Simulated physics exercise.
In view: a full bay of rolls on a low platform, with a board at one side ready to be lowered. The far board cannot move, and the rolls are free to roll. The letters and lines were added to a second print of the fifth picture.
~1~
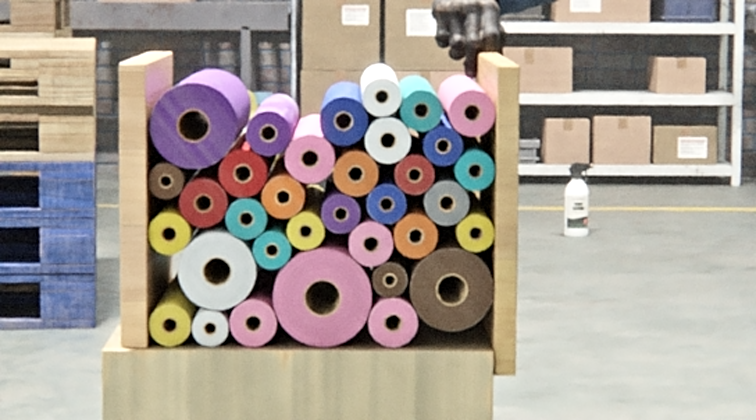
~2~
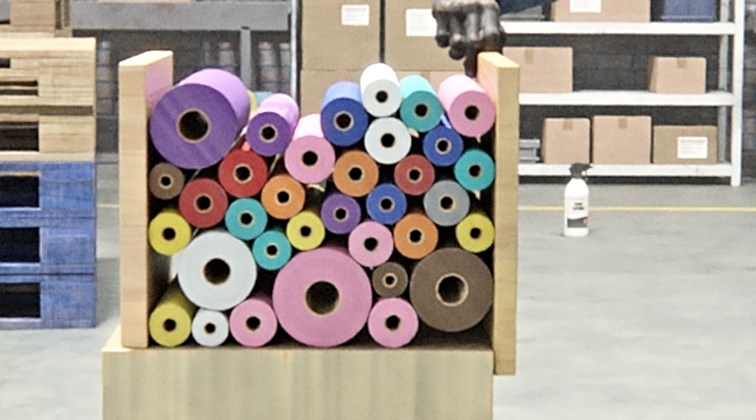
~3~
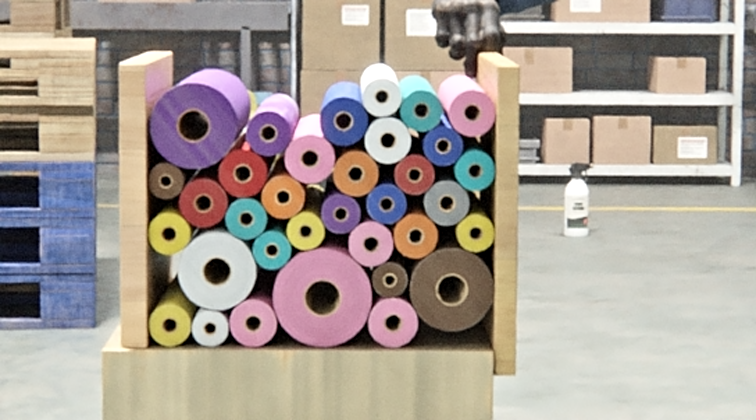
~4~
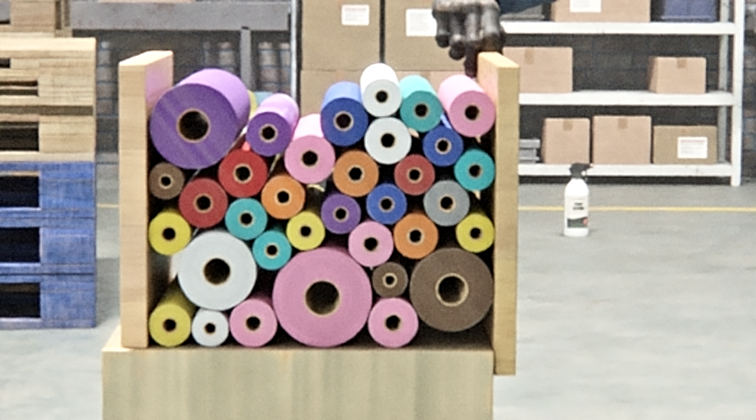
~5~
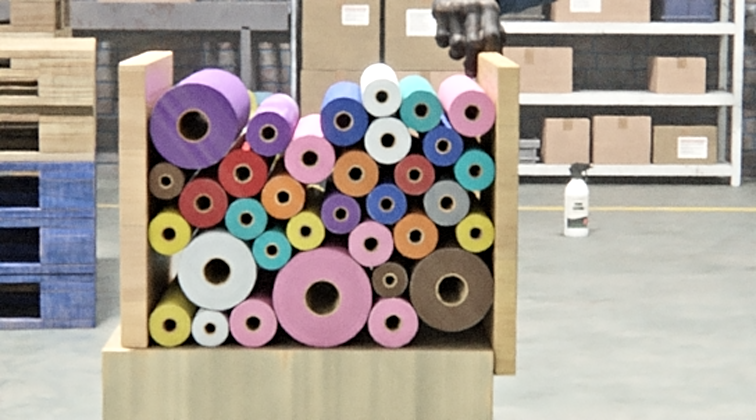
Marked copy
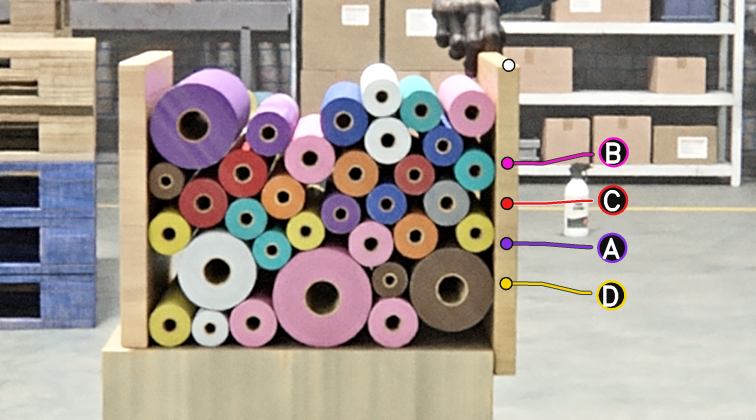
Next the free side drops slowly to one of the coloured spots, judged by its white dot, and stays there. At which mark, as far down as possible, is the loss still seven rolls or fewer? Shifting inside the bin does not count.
It can be let down to A.
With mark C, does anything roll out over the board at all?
Yes.
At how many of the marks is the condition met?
The number is three.
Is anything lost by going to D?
Yes, at D.
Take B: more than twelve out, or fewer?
It loses fewer than twelve.
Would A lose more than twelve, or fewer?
It loses fewer than twelve.
On the marked copy, A at (507, 244); B at (508, 163); C at (507, 203); D at (507, 284); the white dot at (509, 65).
With A. Early on, top of the board (496, 145).
Further on, top of the board (495, 237).
At the end, top of the board (495, 243), about four out over the board.
As for the rest, B none out over the board; C two out over the board; D more than seven out over the board.
